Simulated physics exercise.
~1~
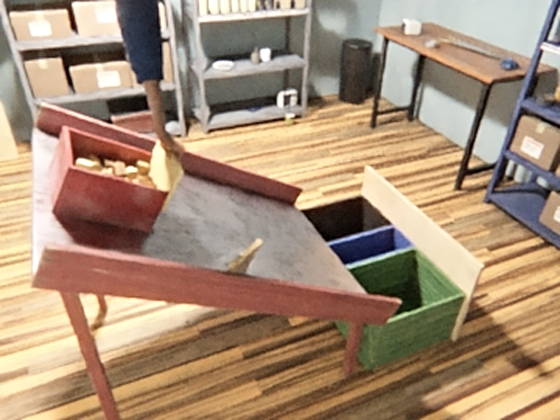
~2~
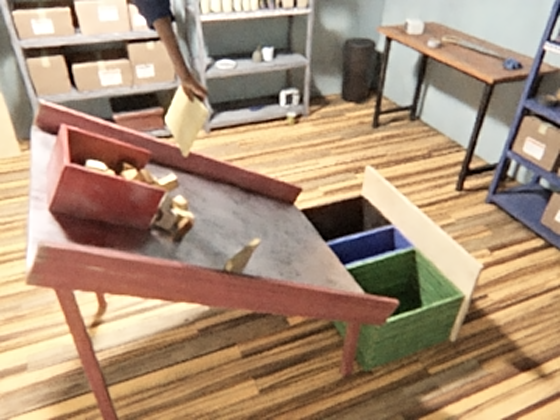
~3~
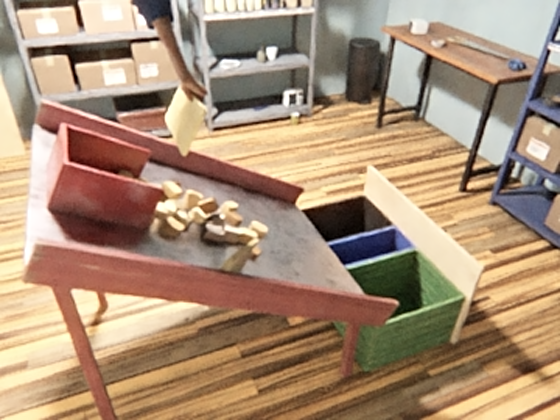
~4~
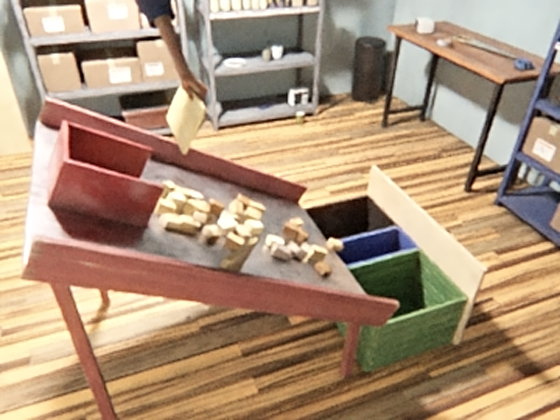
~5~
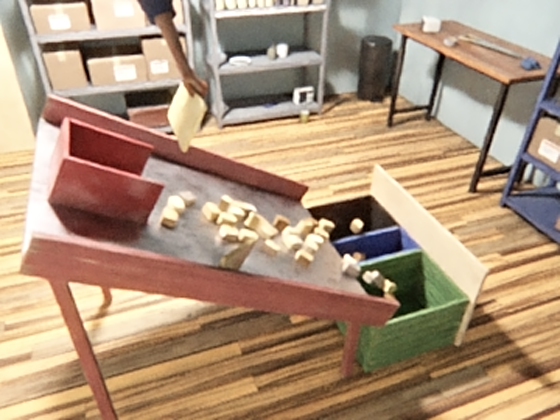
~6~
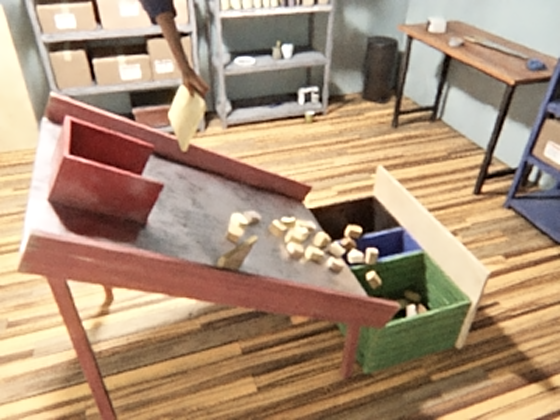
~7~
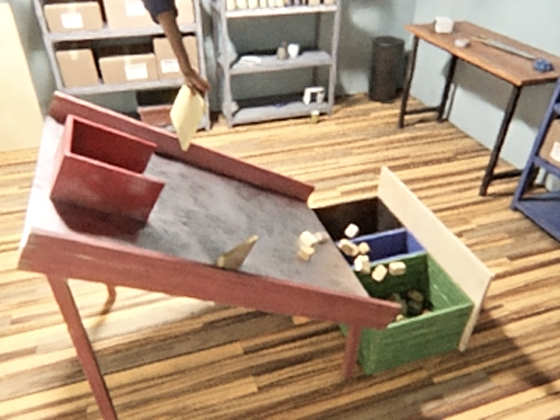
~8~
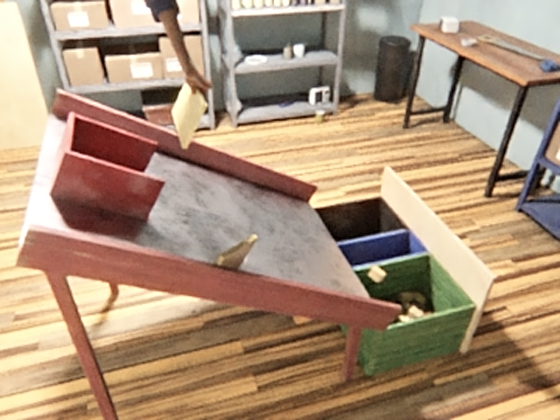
At the start, a hand grips a pale panel at the mouth of a red pen packed with wooden blocks, atop a sloping table. The hand lifts the panel up and to the right and holds it clear while the blocks spill out. They spread down the slope to the right in a loose cluster, passing a small angled board. The leading blocks drop off the lower edge toward the black, blue and green containers, and the rest follow in a thinning stream. Finally the pen and slope are empty of blocks, with some visible in the green tub.
